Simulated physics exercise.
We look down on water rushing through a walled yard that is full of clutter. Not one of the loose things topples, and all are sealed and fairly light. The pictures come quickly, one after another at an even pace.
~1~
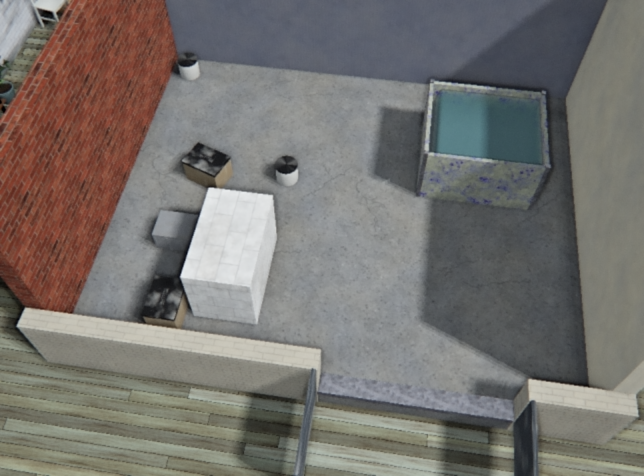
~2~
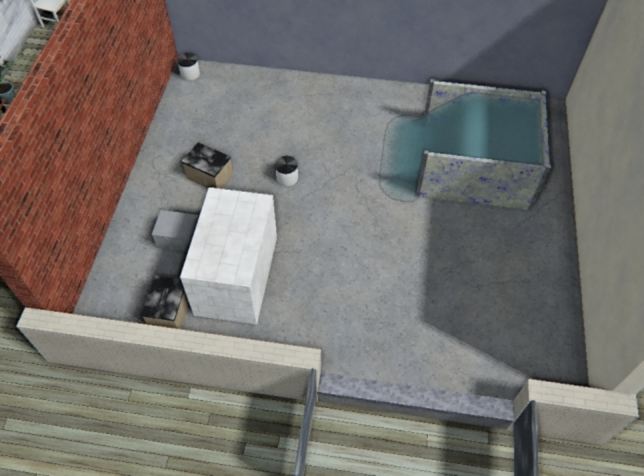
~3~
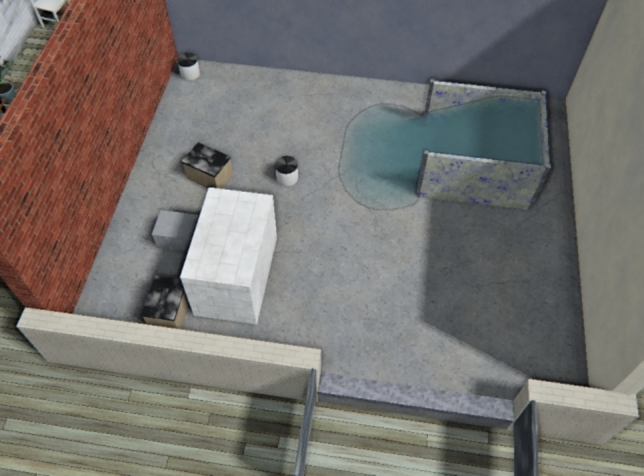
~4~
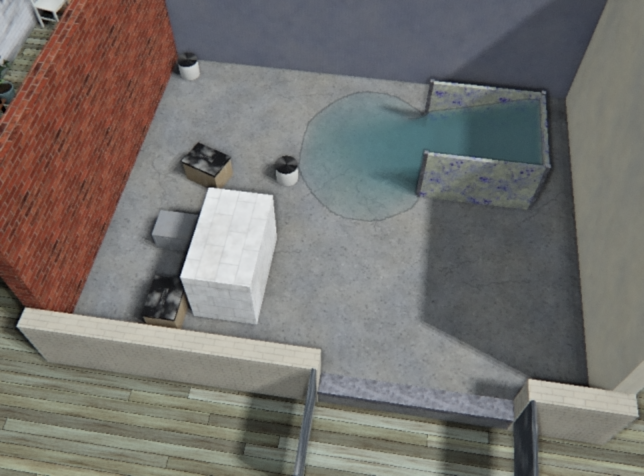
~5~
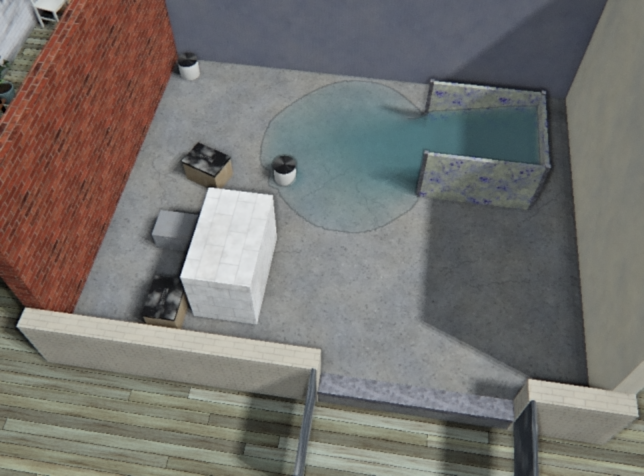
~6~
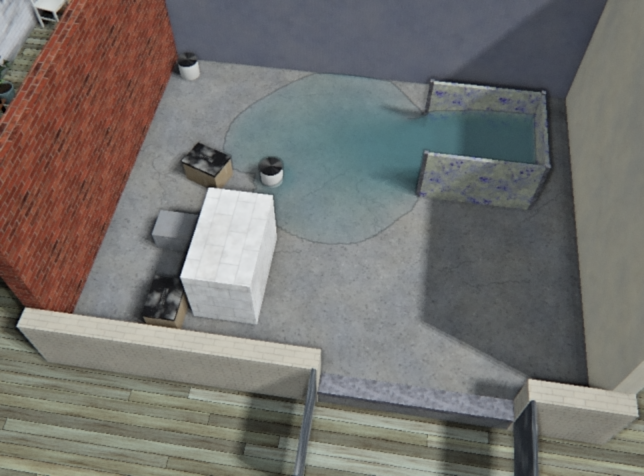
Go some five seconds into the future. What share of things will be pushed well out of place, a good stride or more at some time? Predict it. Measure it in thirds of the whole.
The portion knocked well out of place is two thirds or greater.
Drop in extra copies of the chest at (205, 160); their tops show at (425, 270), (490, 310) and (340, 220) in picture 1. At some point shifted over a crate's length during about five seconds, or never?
Copy one: Barely shifts; copy two: Barely shifts; copy three: Barely shifts.
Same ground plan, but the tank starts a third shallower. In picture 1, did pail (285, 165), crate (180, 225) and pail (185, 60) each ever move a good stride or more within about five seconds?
The first one: Reaches it. The second: Reaches it. The third: Reaches it.
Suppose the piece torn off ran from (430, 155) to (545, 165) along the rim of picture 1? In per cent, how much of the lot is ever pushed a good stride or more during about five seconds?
About 0 %.
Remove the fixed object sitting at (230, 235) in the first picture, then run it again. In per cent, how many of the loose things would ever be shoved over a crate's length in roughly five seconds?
Something like 100 per cent of them.
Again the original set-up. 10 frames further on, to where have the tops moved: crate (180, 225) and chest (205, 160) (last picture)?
Look for them close to (139, 273) and (135, 184).
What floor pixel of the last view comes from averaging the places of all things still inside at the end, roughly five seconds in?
Estimate: Close to (156, 273) px.
A moment on, 1 of 5 are well off their spots; 0 afloat.
Next, 3 of 5 are well off their spots; 3 afloat.
Later, 4 of 5 are well off their spots; 3 afloat.
In the end, 4 of 5 are well off their spots, and 4 have been at some point; 5 afloat.
